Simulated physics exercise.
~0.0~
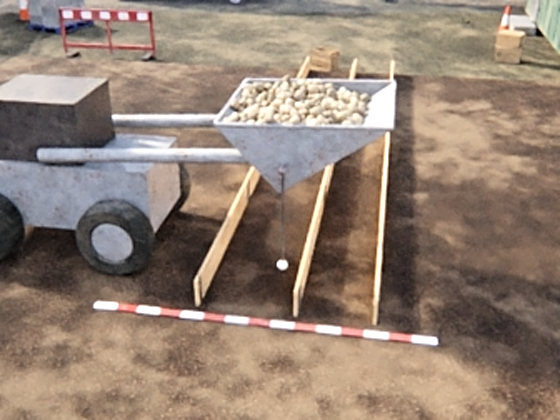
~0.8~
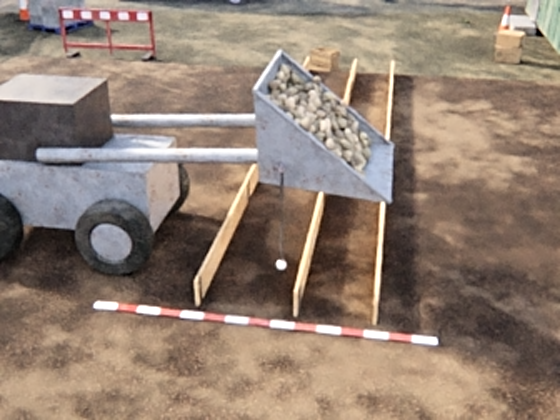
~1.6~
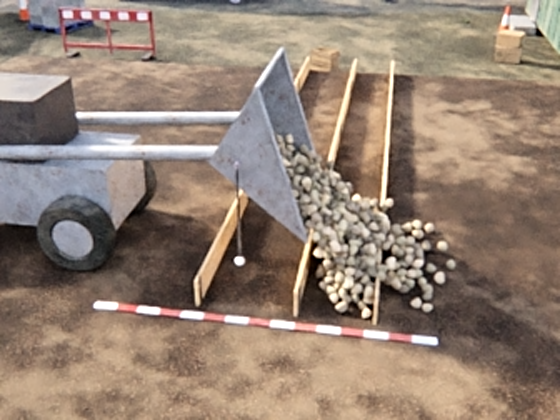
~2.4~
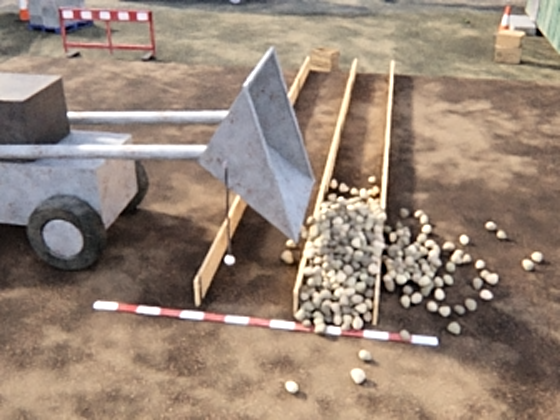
A grey loader tips its bucket, spills rounded stones mostly between boards, and backs left.
